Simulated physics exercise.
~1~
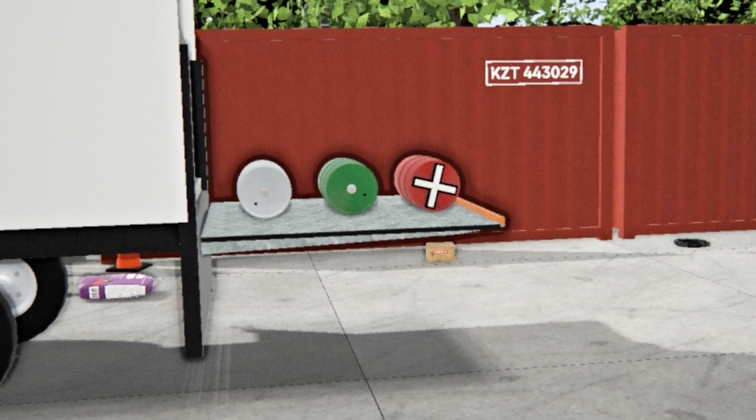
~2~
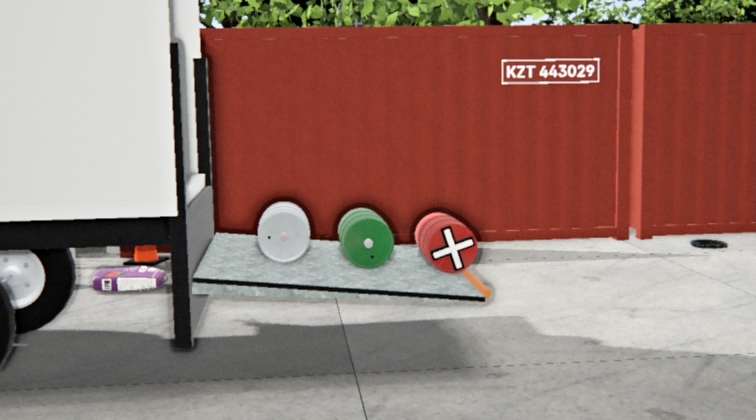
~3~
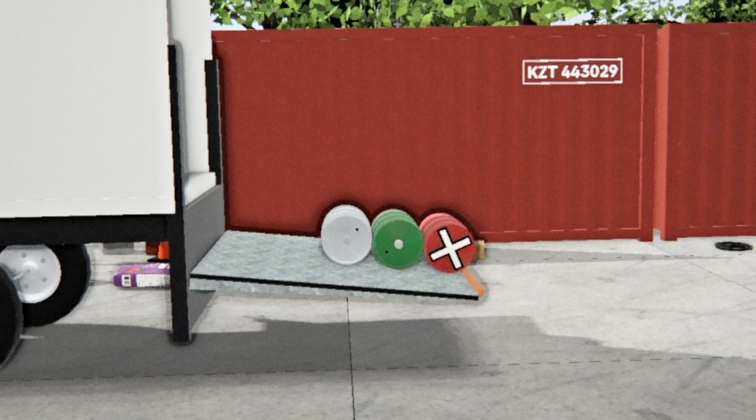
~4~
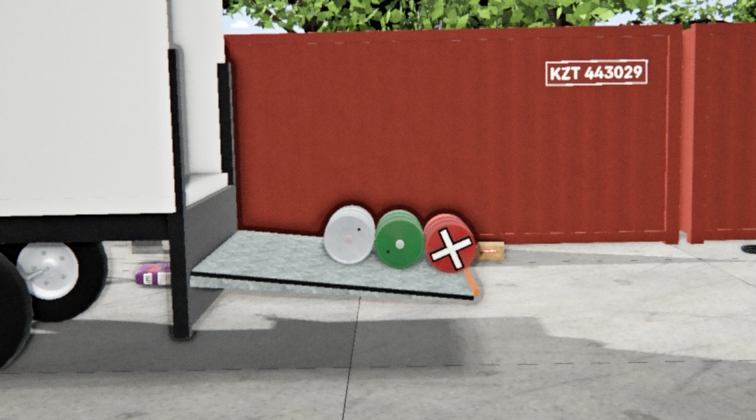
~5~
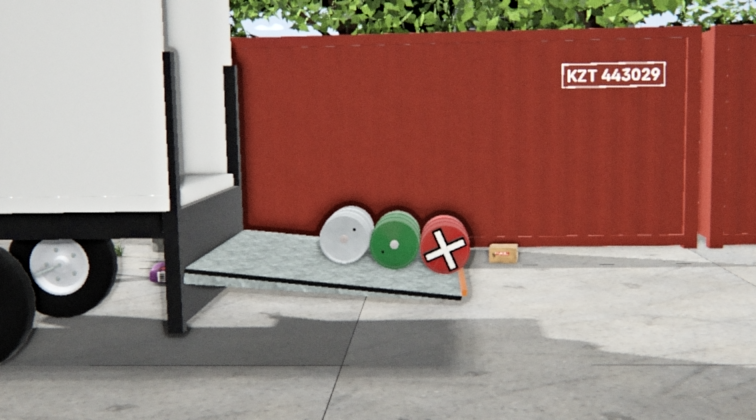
Three kegs, white, green and red, rolling right down a lowered, tilted lorry lift and bunching together at its raised edge.
